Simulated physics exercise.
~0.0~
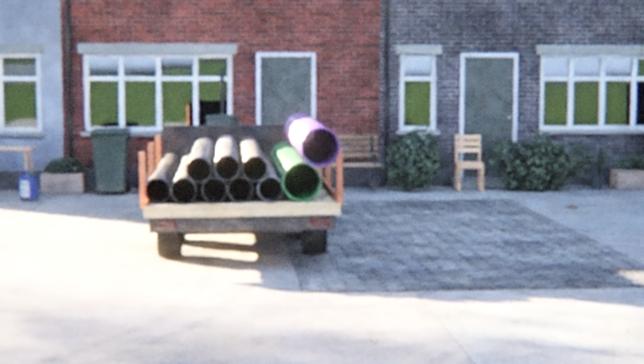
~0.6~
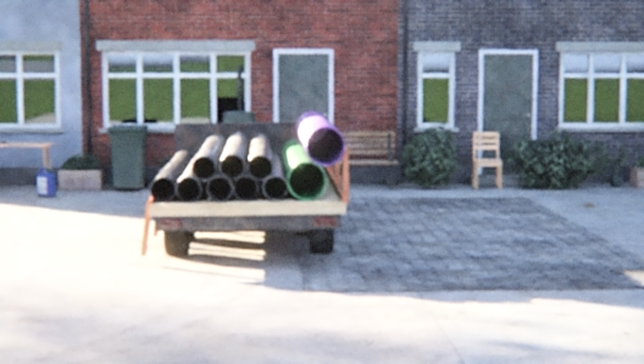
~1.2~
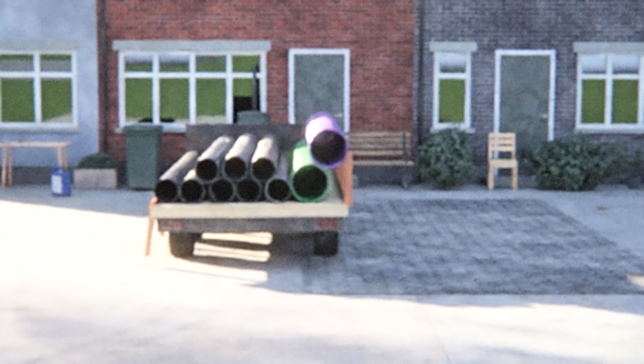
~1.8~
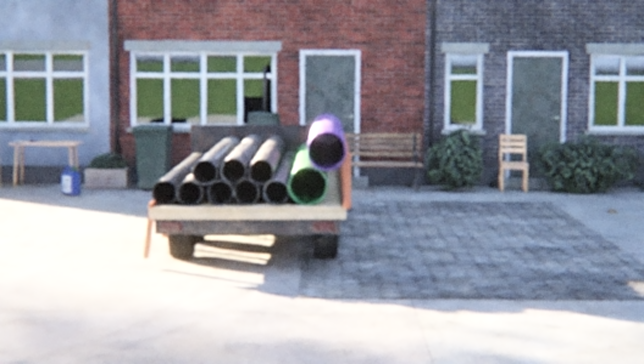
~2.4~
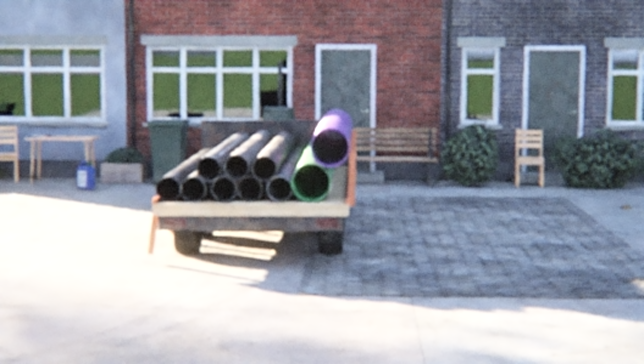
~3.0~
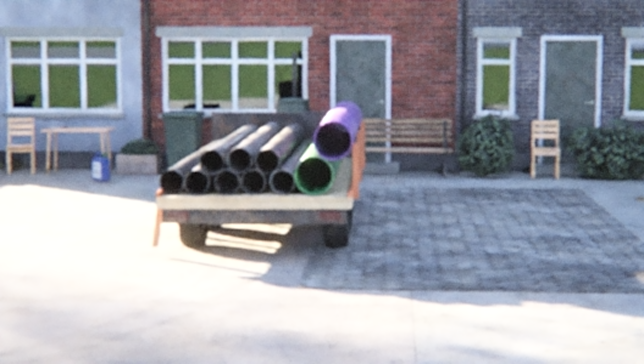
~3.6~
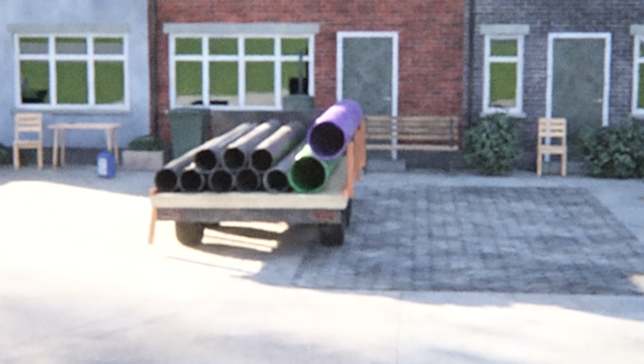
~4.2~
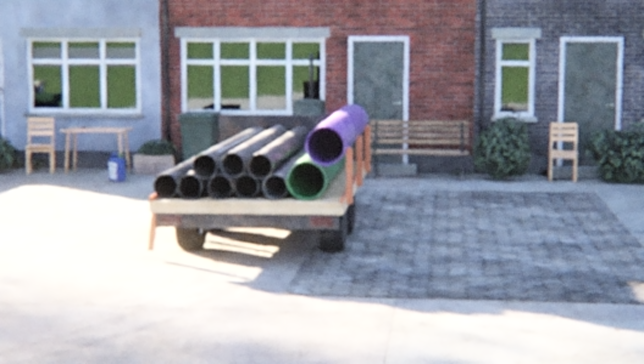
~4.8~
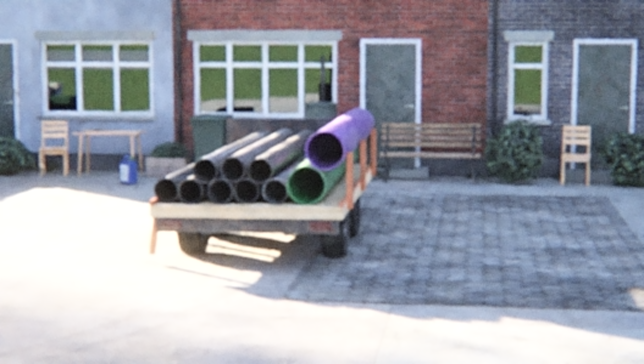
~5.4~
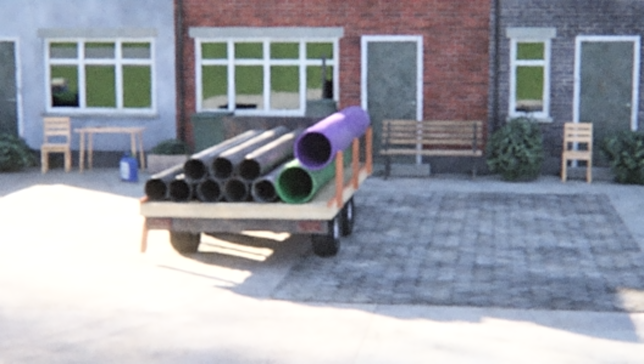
A trailer's left posts drop open, yet its stacked black, green and purple pipes stay aboard.
